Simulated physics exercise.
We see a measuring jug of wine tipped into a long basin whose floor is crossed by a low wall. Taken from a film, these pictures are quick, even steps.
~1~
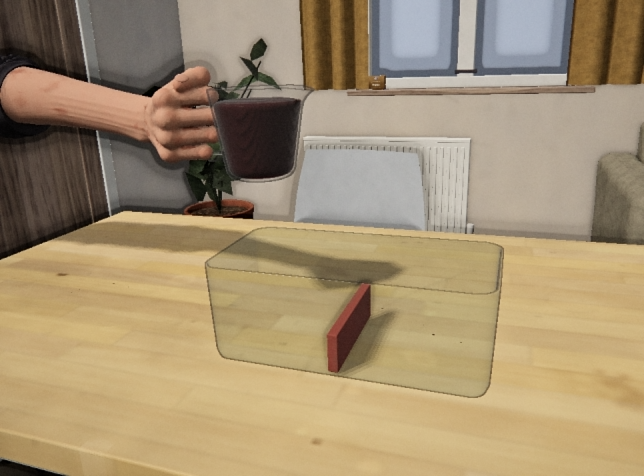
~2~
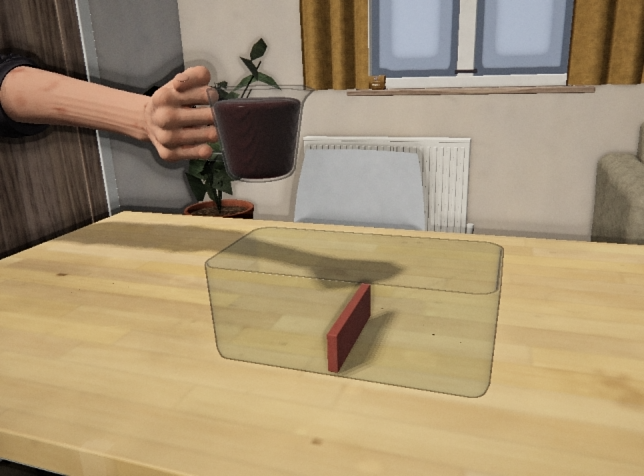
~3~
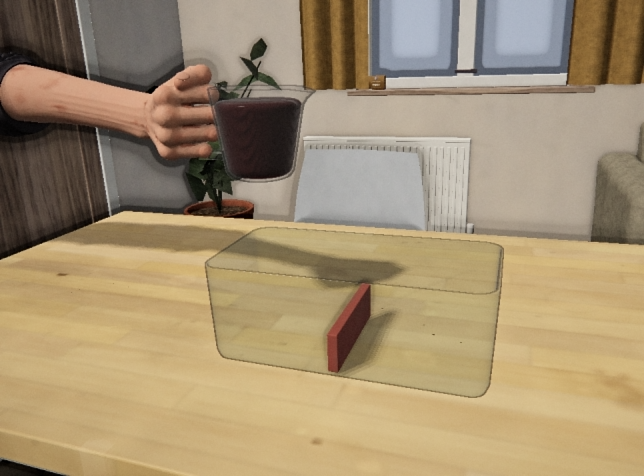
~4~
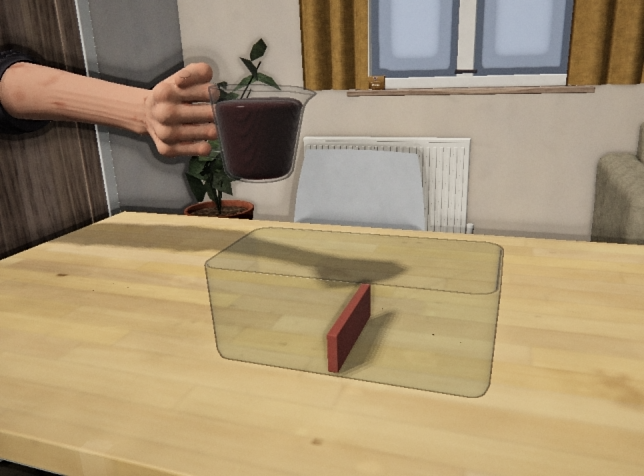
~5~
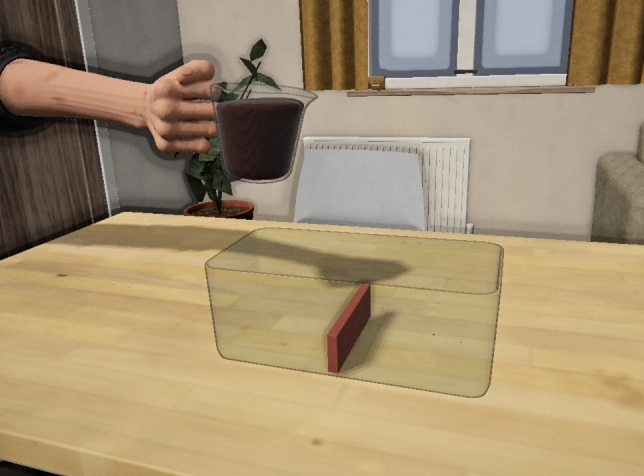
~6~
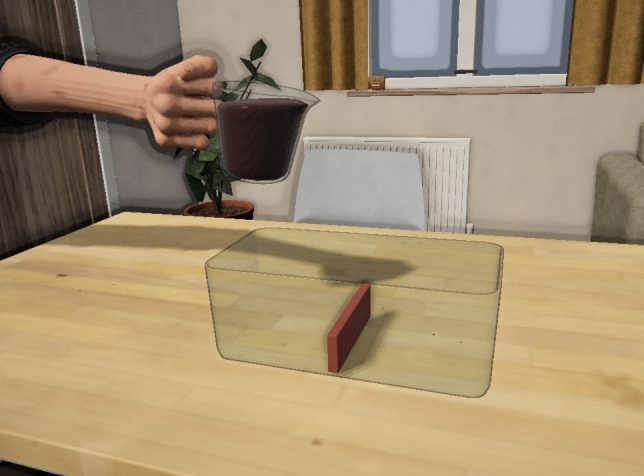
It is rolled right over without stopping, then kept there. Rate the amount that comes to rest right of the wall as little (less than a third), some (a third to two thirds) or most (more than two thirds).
Most.
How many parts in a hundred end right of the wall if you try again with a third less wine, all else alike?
Best guess: Around 80 %.
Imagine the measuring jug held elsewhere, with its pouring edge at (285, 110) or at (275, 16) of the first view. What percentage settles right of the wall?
You'd get around 35 per cent and then around 60 per cent.
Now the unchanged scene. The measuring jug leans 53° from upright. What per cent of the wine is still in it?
75 per cent or so.
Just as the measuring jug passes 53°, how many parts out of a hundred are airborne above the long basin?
Some 15 per cent, I'd say.
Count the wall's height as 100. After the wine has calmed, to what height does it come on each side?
Roughly 10 percent left, 40 percent right.
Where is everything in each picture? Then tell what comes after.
It leans 0°; its right rim is at (314, 88); the wine meets the walls at (221, 102) and (302, 101); the long basin's rim runs from (232, 246) to (501, 269); the wall's top is at (351, 308), in the first frame.
It leans 0°; its right rim is at (314, 89); the wine meets the walls at (222, 101) and (301, 101), in the second frame.
It leans 2°; its right rim is at (315, 90); the wine meets the walls at (223, 101) and (302, 102), in the third frame.
It leans 4°; its right rim is at (316, 93); the wine meets the walls at (223, 102) and (303, 102), in the fourth frame.
It leans 6°; its right rim is at (317, 96); the wine meets the walls at (225, 103) and (305, 103), in the fifth frame.
It leans 10°; its right rim is at (320, 100); the wine meets the walls at (226, 103) and (309, 103), in the sixth frame.
A moment on, the tilt is 53° and 77 per cent is still to pour, 0 is left of the wall and 7 right of it.
Next, the tilt is 83° and 27 per cent is still to pour, 1 is left of the wall and 56 right of it.
Then the tilt is 93° and 2 per cent is still to pour, 10 is left of the wall and 84 right of it.
Later the tilt is 93° and 0 per cent is still to pour, 14 is left of the wall and 85 right of it.
In the end 14 per cent lies left of the wall, 85 right of it and 1 outside.
